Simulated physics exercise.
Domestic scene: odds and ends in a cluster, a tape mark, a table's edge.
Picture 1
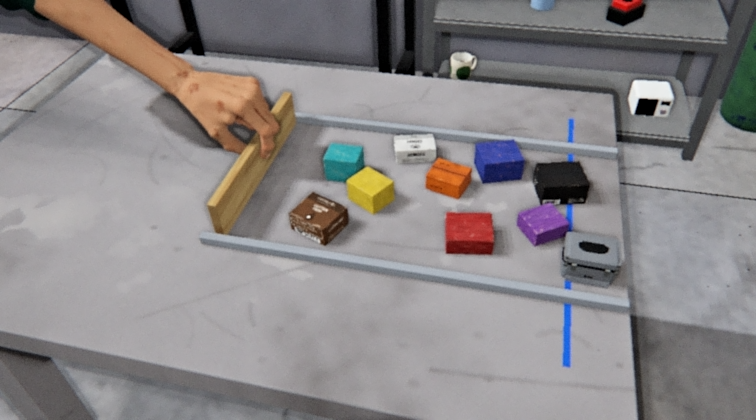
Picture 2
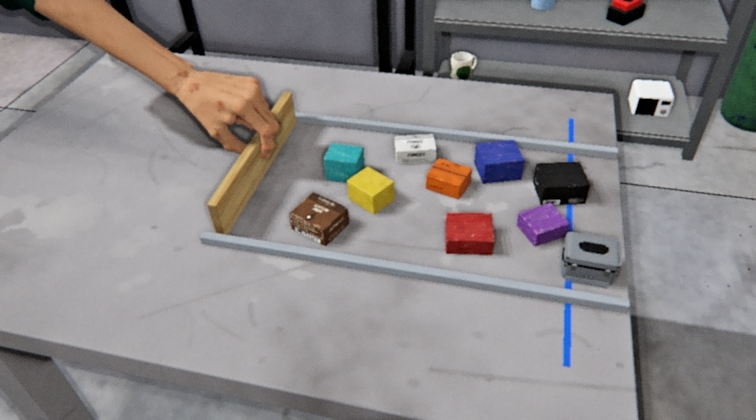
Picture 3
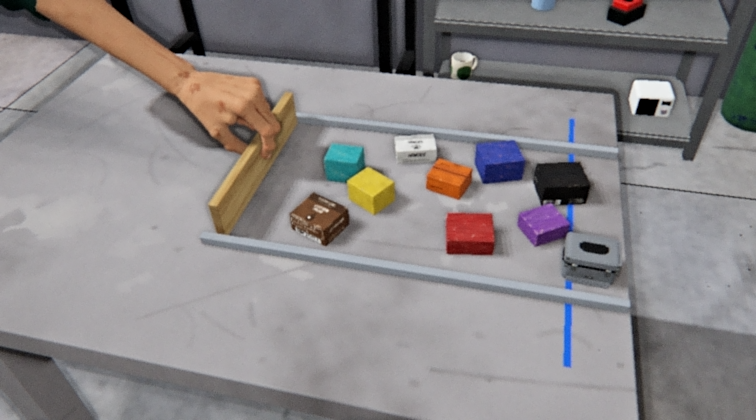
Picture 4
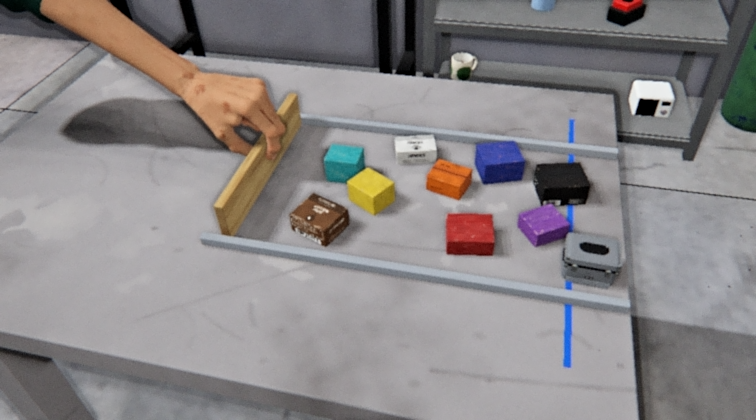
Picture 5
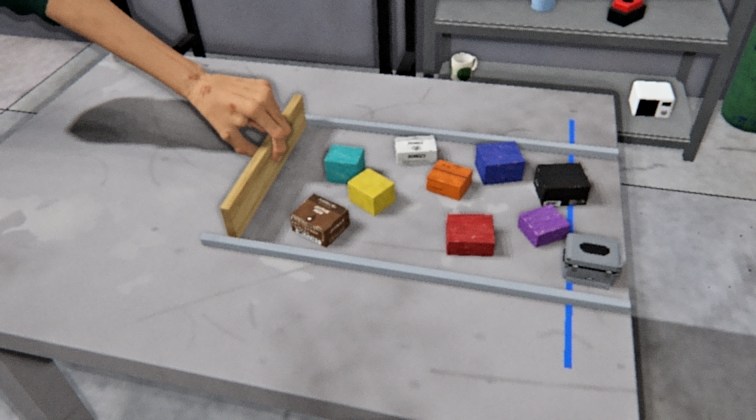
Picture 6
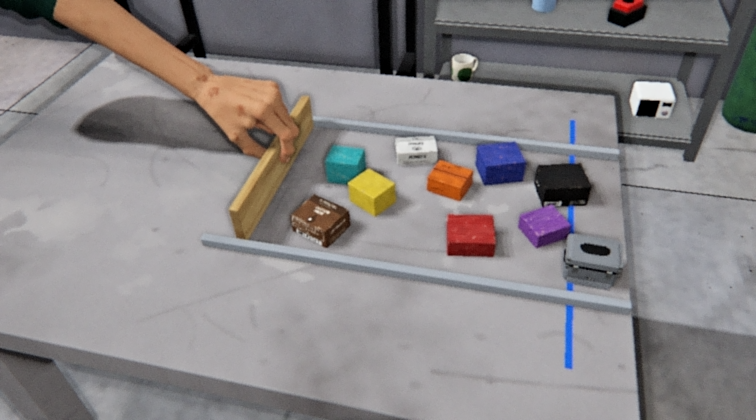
On a table, a hand slides a wooden board slightly right toward scattered coloured boxes.
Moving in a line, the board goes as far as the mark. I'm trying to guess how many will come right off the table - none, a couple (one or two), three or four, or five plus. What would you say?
I would say five plus.
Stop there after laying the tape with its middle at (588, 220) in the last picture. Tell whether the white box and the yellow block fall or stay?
White box still up; yellow block still up.
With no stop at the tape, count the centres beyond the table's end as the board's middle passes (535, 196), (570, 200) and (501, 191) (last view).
Respectively, 2, 6 and 0.
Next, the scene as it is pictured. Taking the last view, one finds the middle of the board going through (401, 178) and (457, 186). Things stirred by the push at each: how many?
Tally: First 5; then 9.
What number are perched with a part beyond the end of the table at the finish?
The tally is 0.
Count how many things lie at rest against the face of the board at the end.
The number is 4.
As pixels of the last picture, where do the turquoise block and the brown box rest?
Near (592, 196) and (597, 263).
Early on, none off yet; grey case at rest near (592, 261); black box at rest near (562, 185); purple block at rest near (544, 226).
A while later, none off yet; grey case travelled about its own width near (639, 268); black box travelled about its own width near (620, 198); purple block travelled about its own width near (603, 227).
Finally, the number that fall off is five or more; lost, orange box, red block, blue block, purple block, black box and grey case.
